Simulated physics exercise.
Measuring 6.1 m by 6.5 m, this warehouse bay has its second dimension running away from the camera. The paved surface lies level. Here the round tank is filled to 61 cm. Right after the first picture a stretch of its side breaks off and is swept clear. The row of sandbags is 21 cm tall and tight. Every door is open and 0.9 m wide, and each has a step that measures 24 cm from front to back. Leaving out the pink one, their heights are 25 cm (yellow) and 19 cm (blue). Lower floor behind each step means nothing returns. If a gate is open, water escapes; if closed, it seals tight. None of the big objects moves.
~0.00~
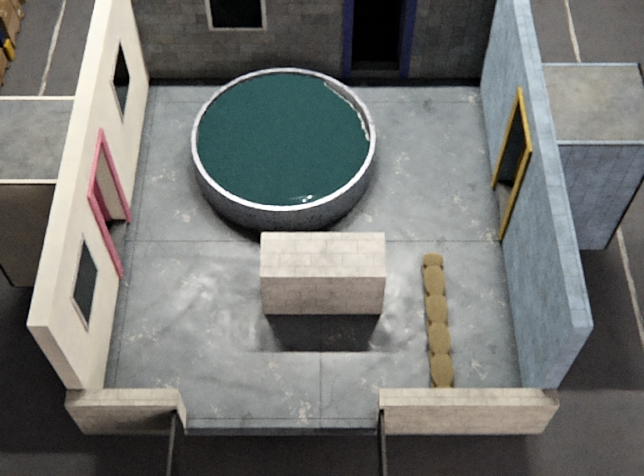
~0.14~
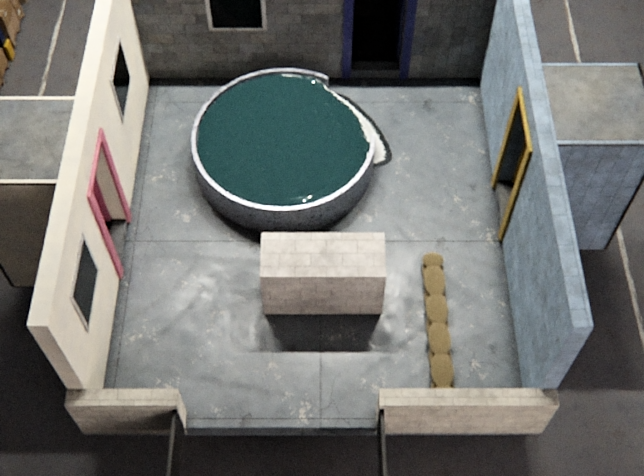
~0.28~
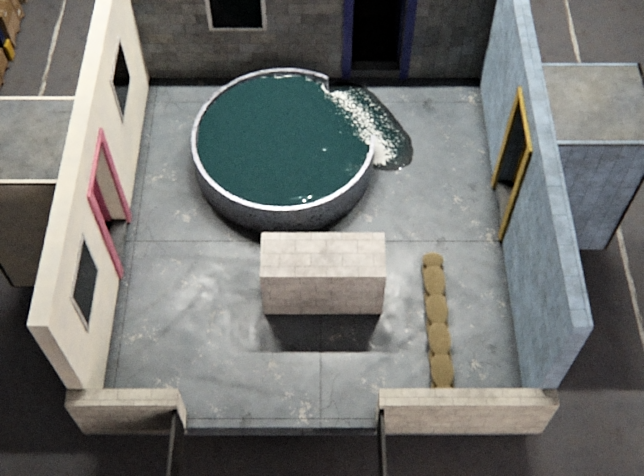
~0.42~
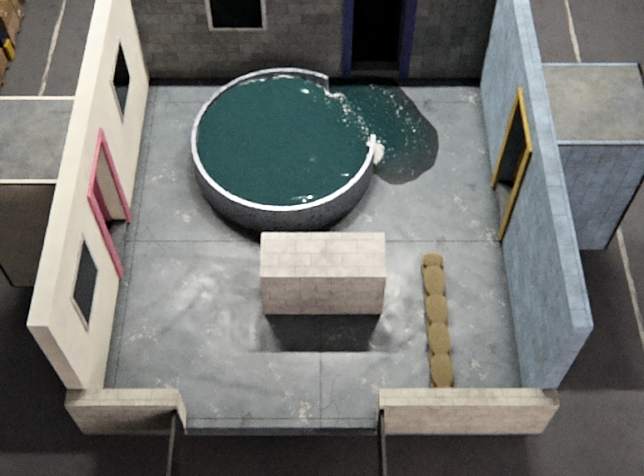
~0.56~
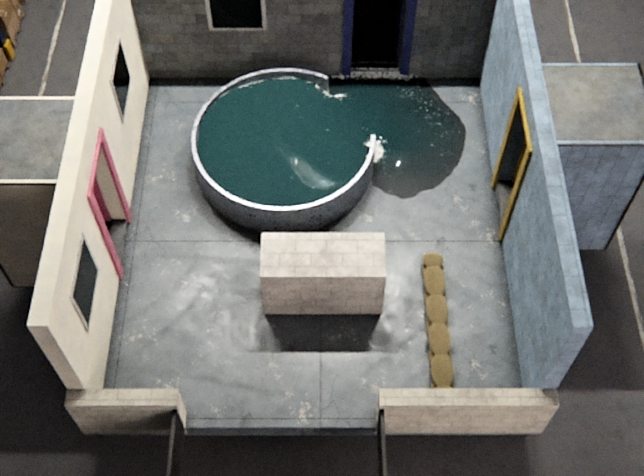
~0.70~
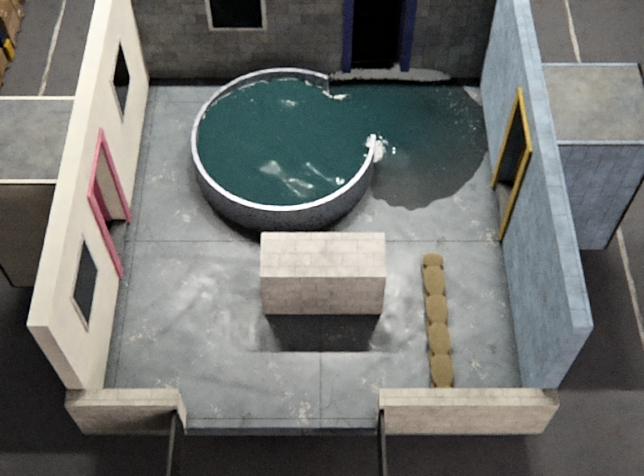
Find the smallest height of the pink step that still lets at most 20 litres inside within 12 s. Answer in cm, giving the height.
The smallest height is roughly 7 cm.
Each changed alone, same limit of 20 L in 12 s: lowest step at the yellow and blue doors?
Some 15 cm for yellow, some 31 cm for blue.
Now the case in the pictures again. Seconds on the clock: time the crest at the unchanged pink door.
It peaks around 11.5 s.
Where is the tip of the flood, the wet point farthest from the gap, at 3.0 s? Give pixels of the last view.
I'd put the front's tip around (505, 332).
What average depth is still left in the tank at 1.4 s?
Around 46 cm on average.
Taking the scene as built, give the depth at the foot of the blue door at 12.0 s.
Some 13.5 cm.
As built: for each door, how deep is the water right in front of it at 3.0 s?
Lab note, cm: Yellow 16; pink 0; blue 30.
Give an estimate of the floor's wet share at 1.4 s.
The wet part is about 20 per cent.
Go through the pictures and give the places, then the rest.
The first frame shows still water, 61 cm deep, in the round tank at (284, 138); the pink door at (111, 211) is dry.
In the second frame, the front is at a hidden place, 0.3 m from the gap at (357, 121); 0.4 m2 of floor is wet, 61 cm left at the back.
In the third frame, water pours out at (357, 122) and has run 0.7 m, to (404, 138); about 9 cm deep outside, 61 cm at the back.
In the fourth frame, the gap is at (357, 123), the front 1.2 m out at (431, 130); the back of the round tank holds 61 cm.
In the fifth frame, the gap is at (357, 123), the front 1.7 m out at (457, 123); the back of the round tank holds 61 cm.
In the sixth frame, the gap is at (357, 123), the front 2.2 m out at (483, 117); the back of the round tank holds 61 cm; the pink door at (111, 211), 4.5 m from the gap, is still 4.4 m from the nearest water.
After 1.4 s water covers 20 % of the floor, deepest (61 cm) near (471, 78); it has not reached the pink door.
After 3.0 s water covers 35 % of the floor, deepest (42 cm) near (462, 78); it has not reached the pink door.
After 12.0 s water covers 95 % of the floor, deepest (18 cm) near (100, 411); 10 cm at the pink door, 0 litres in over its 12 cm step.
At the pink door as built, the water arrived by 5.2 s and peaked near 11 cm at 11.4 s.
With a step of 6.5 cm, 27 litres would have come in within the 12 s; with 7.5 cm, 14 litres. So under 20 litres takes about 7 cm.
